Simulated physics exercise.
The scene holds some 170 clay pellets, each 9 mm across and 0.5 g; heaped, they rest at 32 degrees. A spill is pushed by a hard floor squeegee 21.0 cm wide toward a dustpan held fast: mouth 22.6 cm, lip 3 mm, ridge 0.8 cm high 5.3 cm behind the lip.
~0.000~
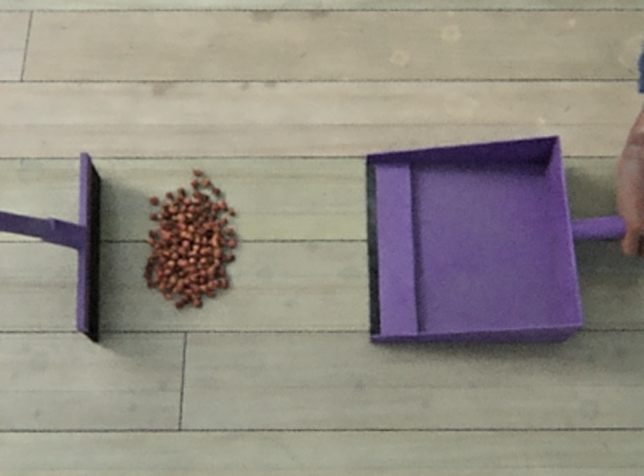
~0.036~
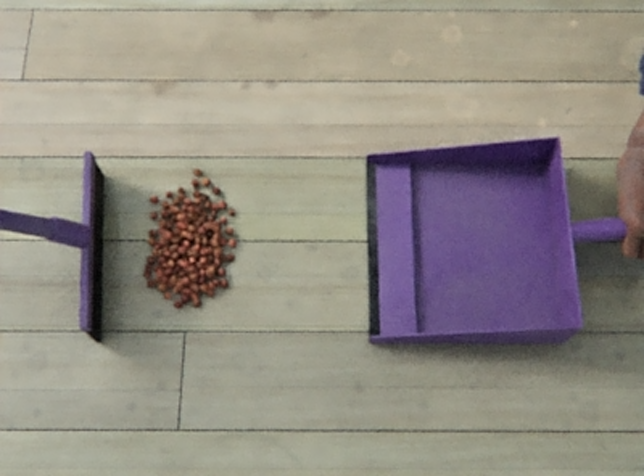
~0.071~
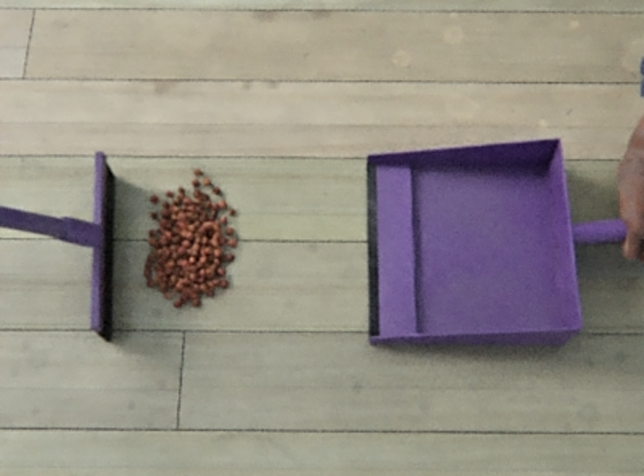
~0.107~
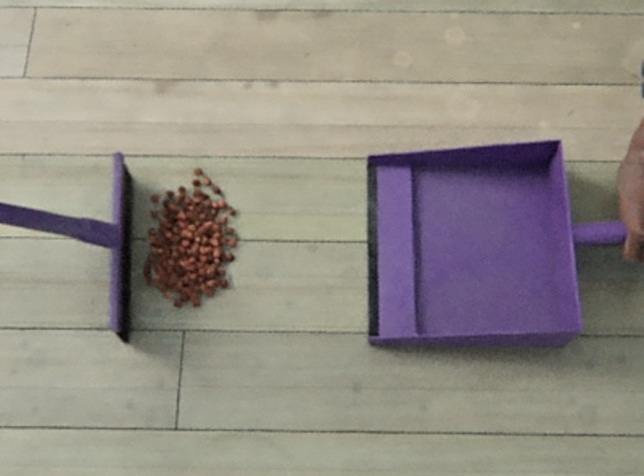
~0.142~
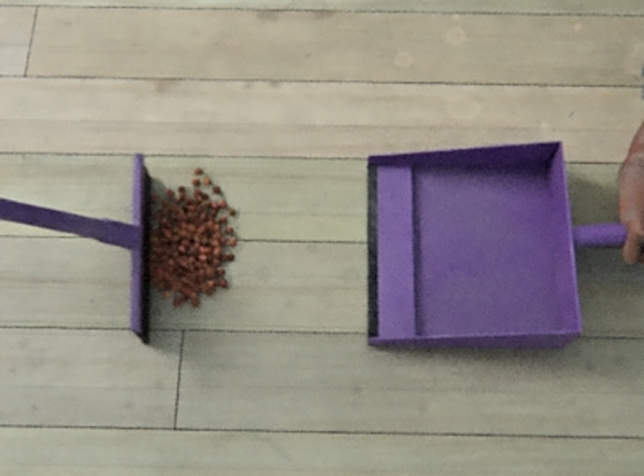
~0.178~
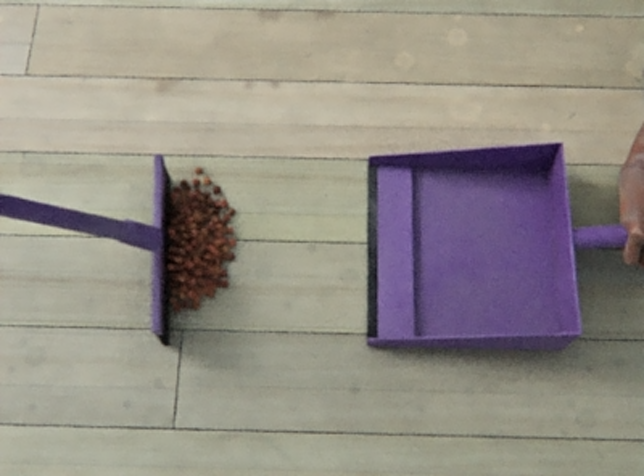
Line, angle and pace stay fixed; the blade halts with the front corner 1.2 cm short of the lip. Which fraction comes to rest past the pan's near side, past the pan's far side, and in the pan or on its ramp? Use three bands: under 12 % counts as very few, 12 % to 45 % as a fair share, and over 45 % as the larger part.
Past the pan's near side: Very few; past the pan's far side: Very few; in the pan or on its ramp: The larger part.
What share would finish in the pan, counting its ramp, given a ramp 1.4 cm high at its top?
Roughly 45 per cent.
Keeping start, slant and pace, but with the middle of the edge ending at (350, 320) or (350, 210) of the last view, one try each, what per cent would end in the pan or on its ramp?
I'd expect around 30 percent, then around 55 percent.
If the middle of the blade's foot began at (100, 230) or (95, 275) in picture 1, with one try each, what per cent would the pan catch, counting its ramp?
About 60 and 45 per cent.
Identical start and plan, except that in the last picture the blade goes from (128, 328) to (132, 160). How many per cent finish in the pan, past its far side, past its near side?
The pan gets 40, the far side 0 and the near side 0.
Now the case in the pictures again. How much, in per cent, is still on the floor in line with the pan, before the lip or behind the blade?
That comes to near 40 percent.
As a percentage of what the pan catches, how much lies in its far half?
Around 40 percent.
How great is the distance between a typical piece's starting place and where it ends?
Median: Approx. 22 cm.
After 0.35 s, middle of the blade 12 cm from the lip; 0 % over the lip, far side 0 %, near side 0 %.
After 0.46 s, middle of the blade 5 cm from the lip; 0 % over the lip, far side 5 %, near side 0 %.
After 0.70 s, middle of the blade 2 cm from the lip; 50 % over the lip, far side 5 %, near side 0 %.
In the end, at 1.1 s, near side 0 %, far side 5 %, pan 50 %, in front of the lip or behind the blade 40 %.
